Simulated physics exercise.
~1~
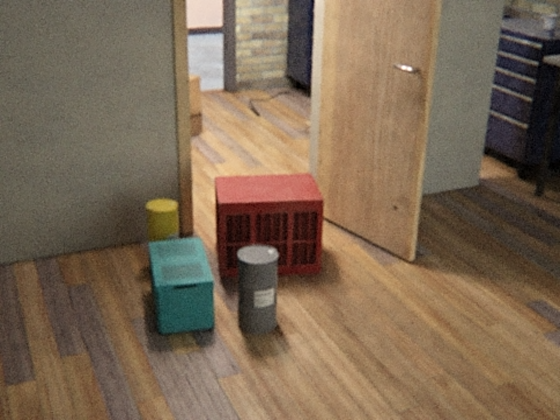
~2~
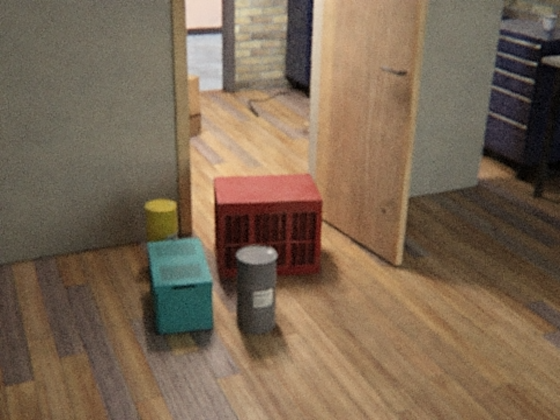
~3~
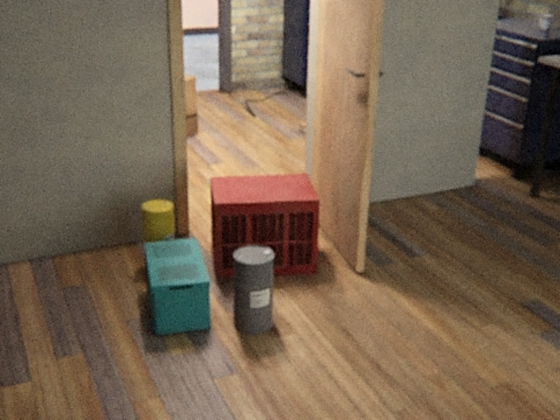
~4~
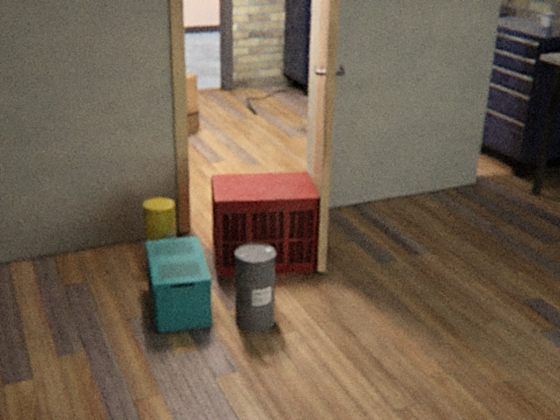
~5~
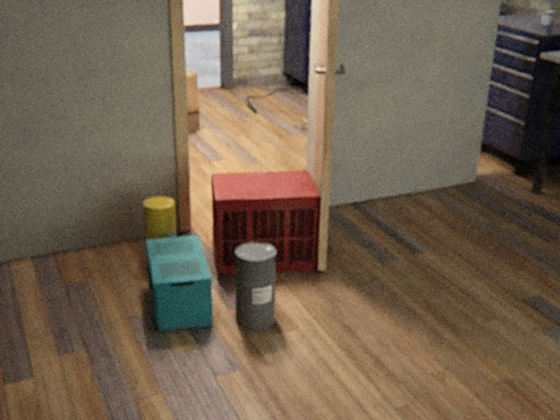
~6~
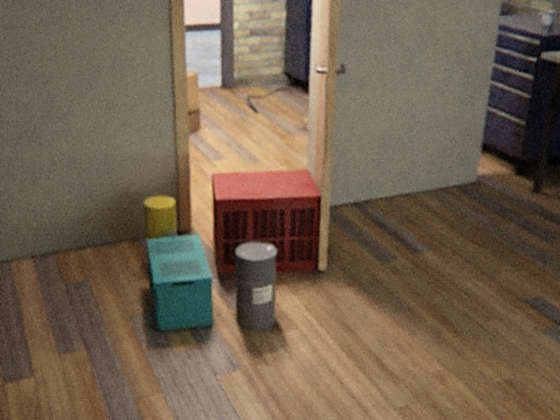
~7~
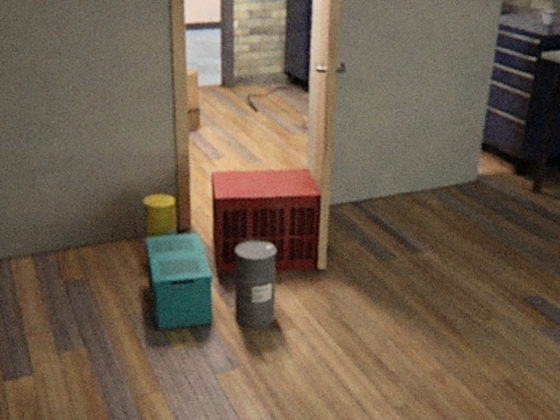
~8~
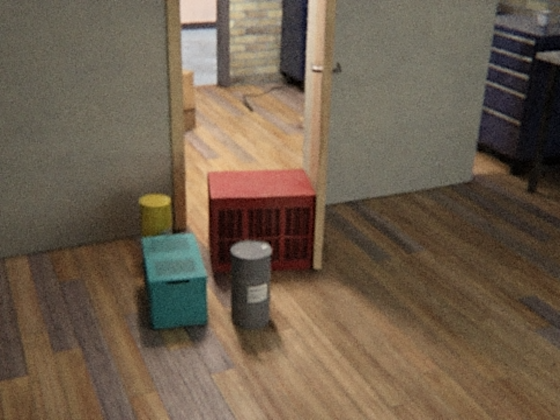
A wooden door stands wide open in a grey wall, seen from slightly above across a plank floor by a gently swaying camera. A red chest sits in the doorway, with a grey canister in front of it, a turquoise tote to the left and a yellow canister behind the tote near the wall. The door swings leftward towards the frame, its face narrowing until only its edge shows beside the red chest. There it stops, still well open, and stays put, while the chest, tote and both canisters remain in their places.
